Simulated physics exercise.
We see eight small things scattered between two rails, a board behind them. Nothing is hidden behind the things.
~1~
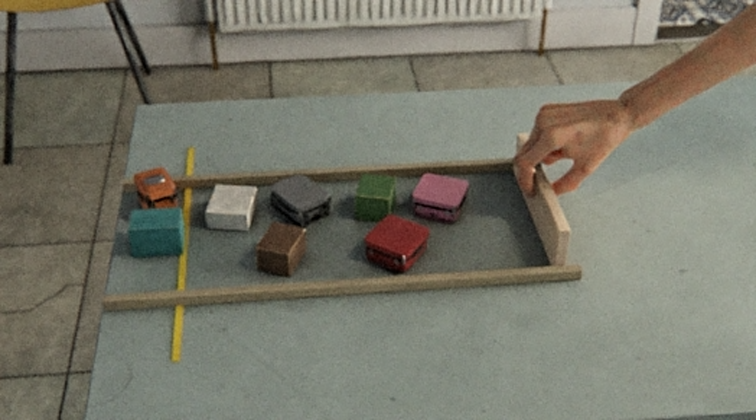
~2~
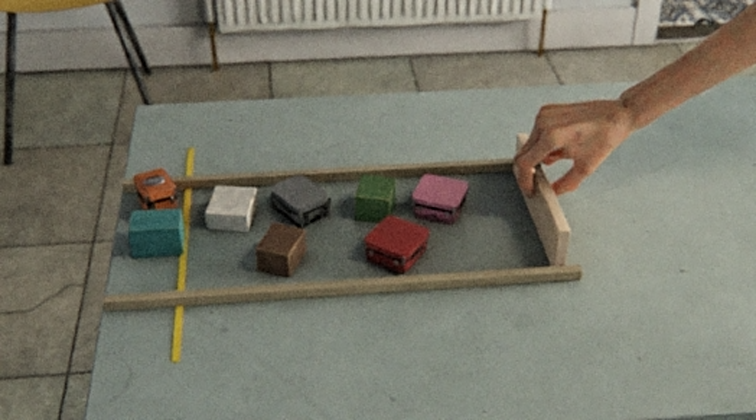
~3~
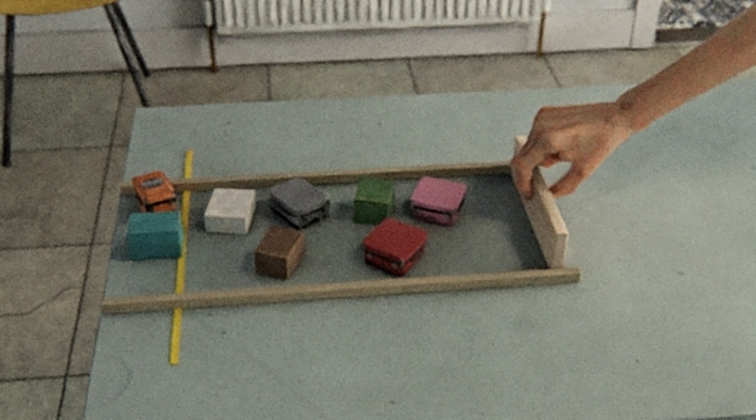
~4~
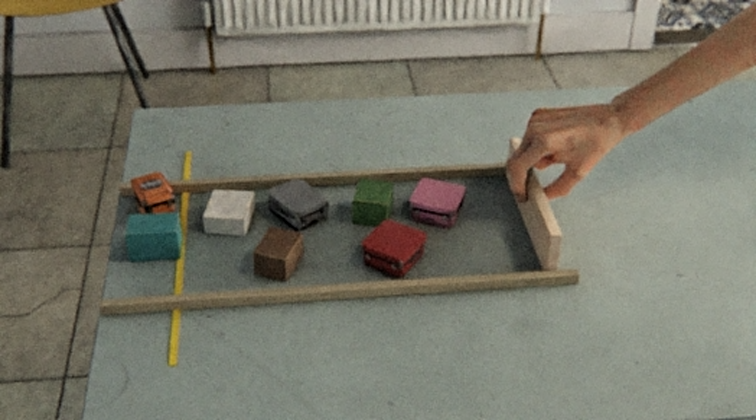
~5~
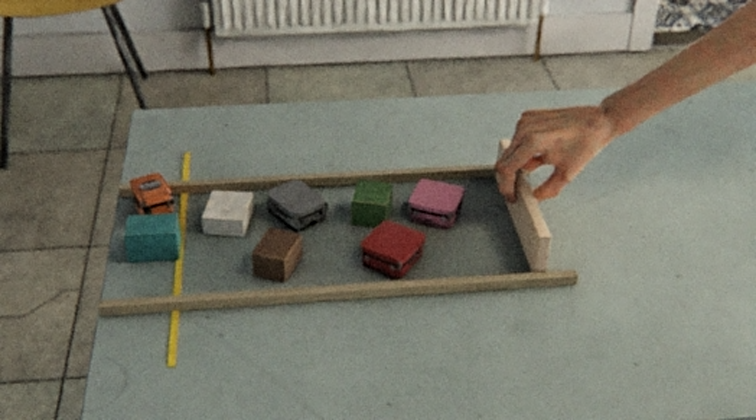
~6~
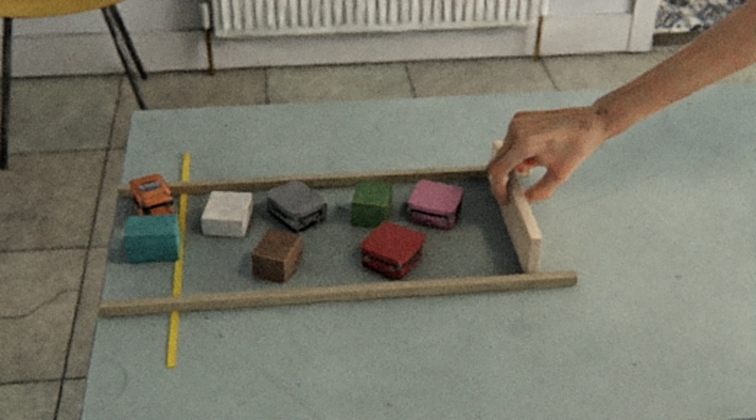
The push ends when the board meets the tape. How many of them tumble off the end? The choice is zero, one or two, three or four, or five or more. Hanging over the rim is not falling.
The number that fall off is three or four.
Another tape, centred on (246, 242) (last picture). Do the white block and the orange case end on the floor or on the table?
The white block comes down, the orange case drops off.
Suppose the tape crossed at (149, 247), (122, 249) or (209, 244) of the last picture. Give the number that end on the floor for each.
It would be 6, 8 and 3.
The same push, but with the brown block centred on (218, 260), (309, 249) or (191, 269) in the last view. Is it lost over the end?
The brown block does not fall; holds on; does not fall.
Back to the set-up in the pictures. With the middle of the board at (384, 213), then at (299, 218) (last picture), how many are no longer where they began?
The counts are 4 and 7.
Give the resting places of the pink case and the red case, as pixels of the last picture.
The pink case at (157, 228), the red case at (151, 277).
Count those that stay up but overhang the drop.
That would be 2.
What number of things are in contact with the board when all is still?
It touches 2.
A little later, none off yet; orange case at rest near (152, 200); turquoise block at rest near (153, 238); white block at rest near (228, 214).
Next, none off yet; orange case tilted a little near (101, 202); turquoise block at rest near (153, 238); white block shifted well along near (139, 219).
When it is over, the number that fall off is three or four; down, grey case, white block, turquoise block and orange case.
